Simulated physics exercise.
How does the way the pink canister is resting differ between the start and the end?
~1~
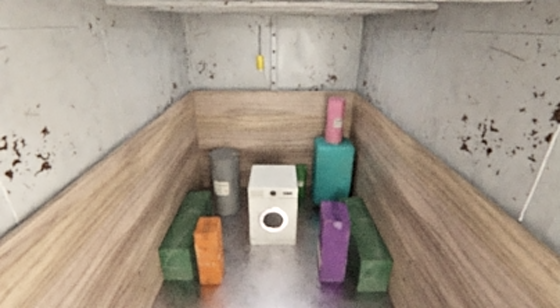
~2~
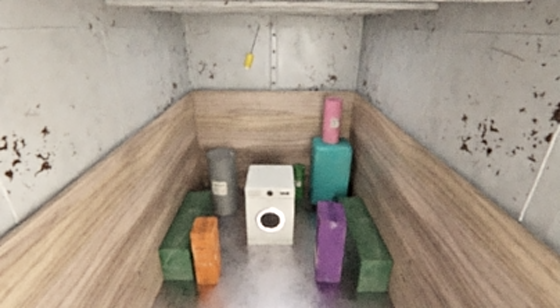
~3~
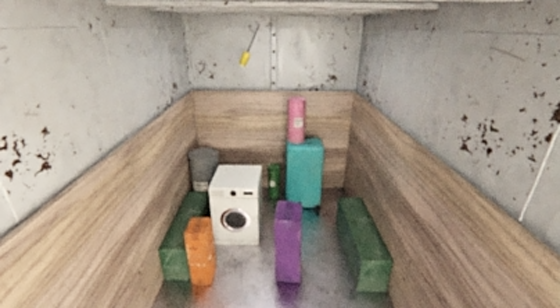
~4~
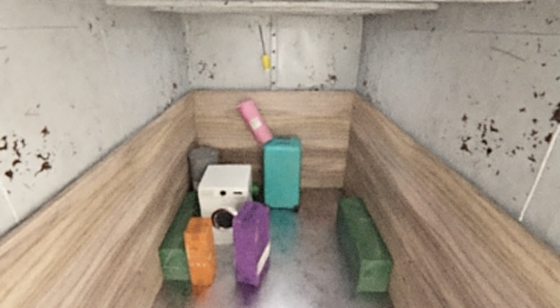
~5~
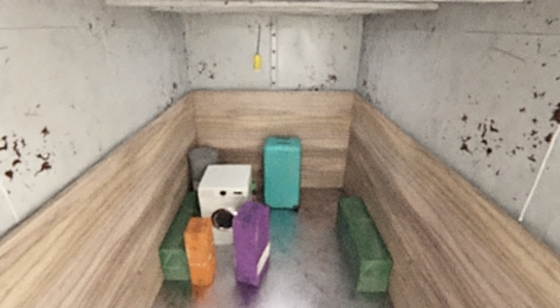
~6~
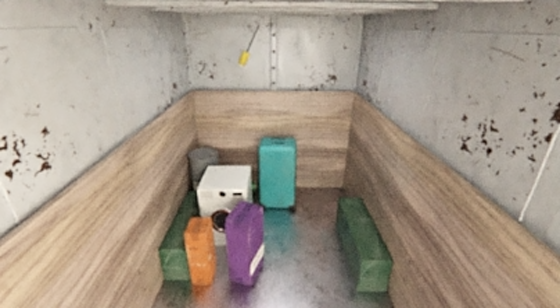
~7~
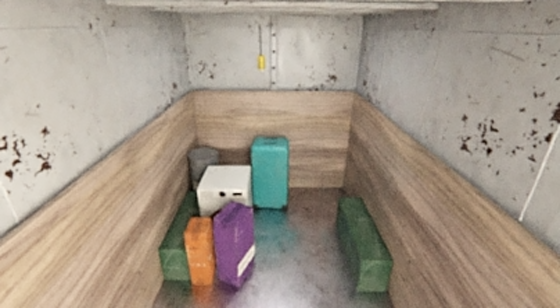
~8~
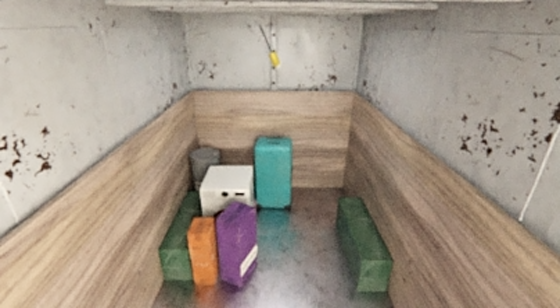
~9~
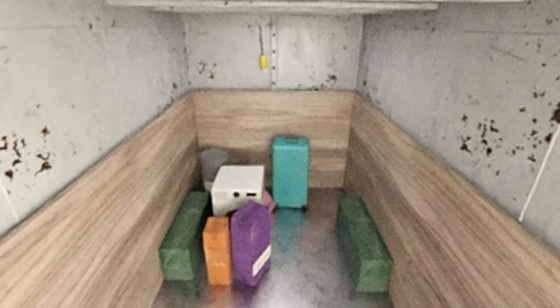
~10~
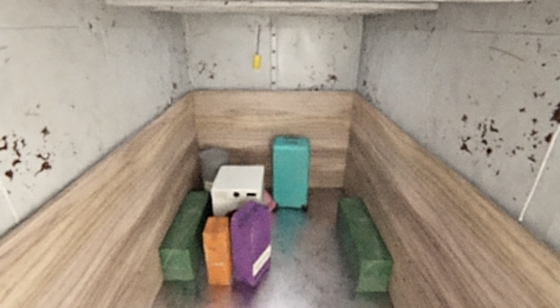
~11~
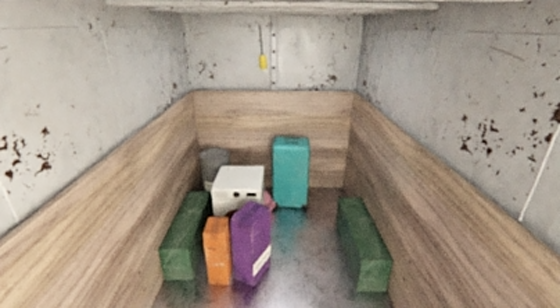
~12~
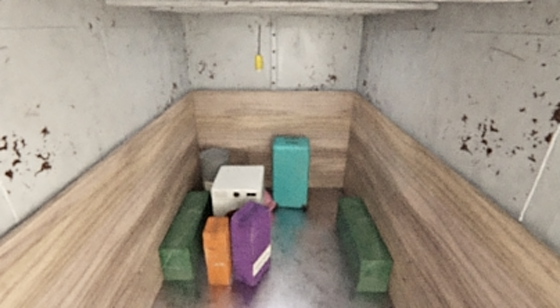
At the start it stands upright on top of the turquoise suitcase. By the end it is lying on its side down low, partly hidden by the white washing machine and the purple box.
